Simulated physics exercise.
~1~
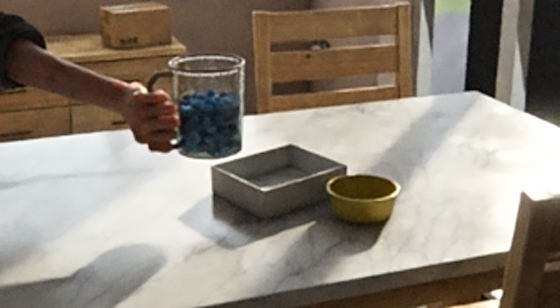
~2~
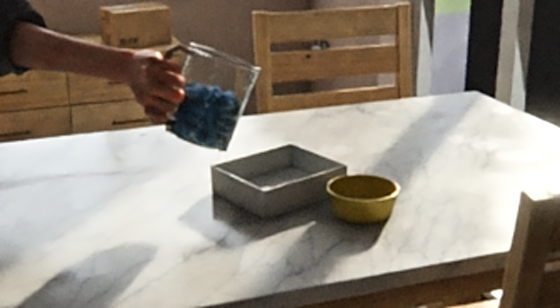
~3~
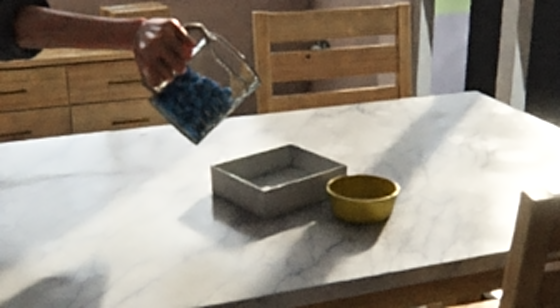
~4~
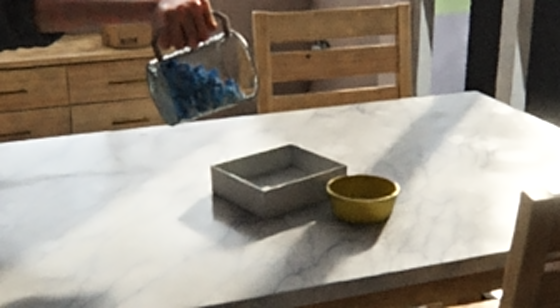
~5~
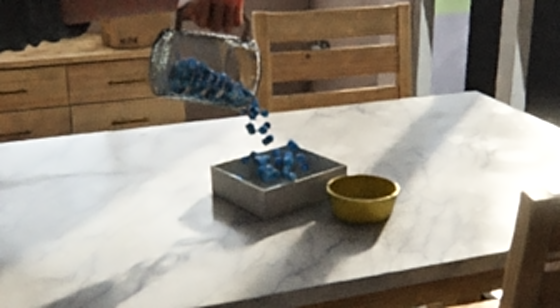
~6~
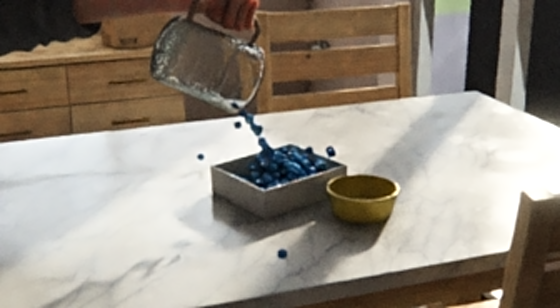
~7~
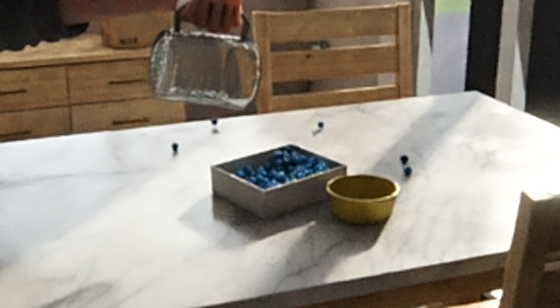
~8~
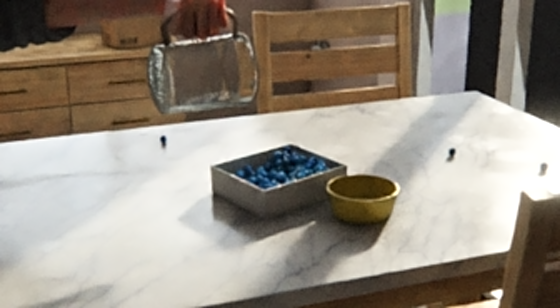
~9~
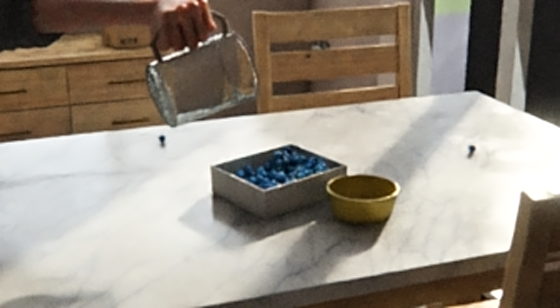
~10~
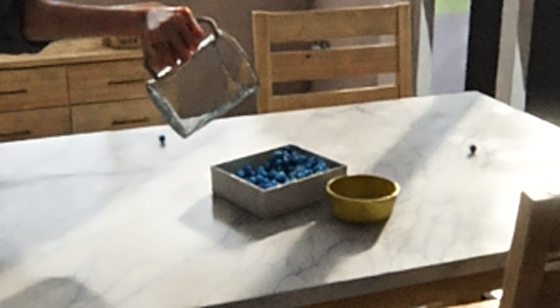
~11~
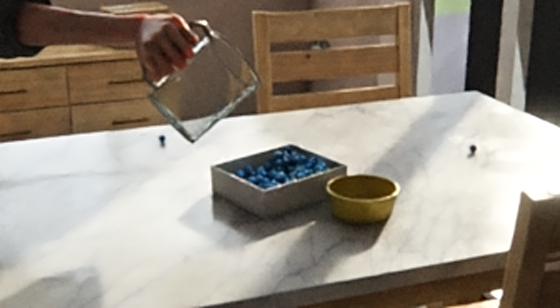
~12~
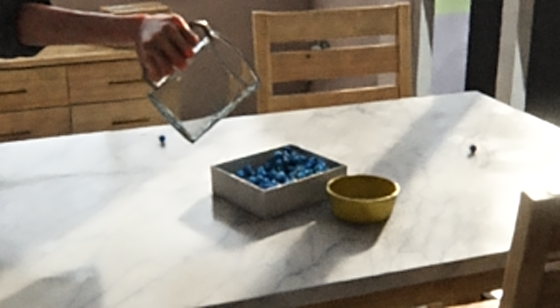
In the video, a hand tilts a clear glass jug of blue pebbles over a marble table and pours them into a white tin beside a yellow dish. A few scatter across the table, and the emptied jug turns partway back, leaving the tin full and the dish empty.
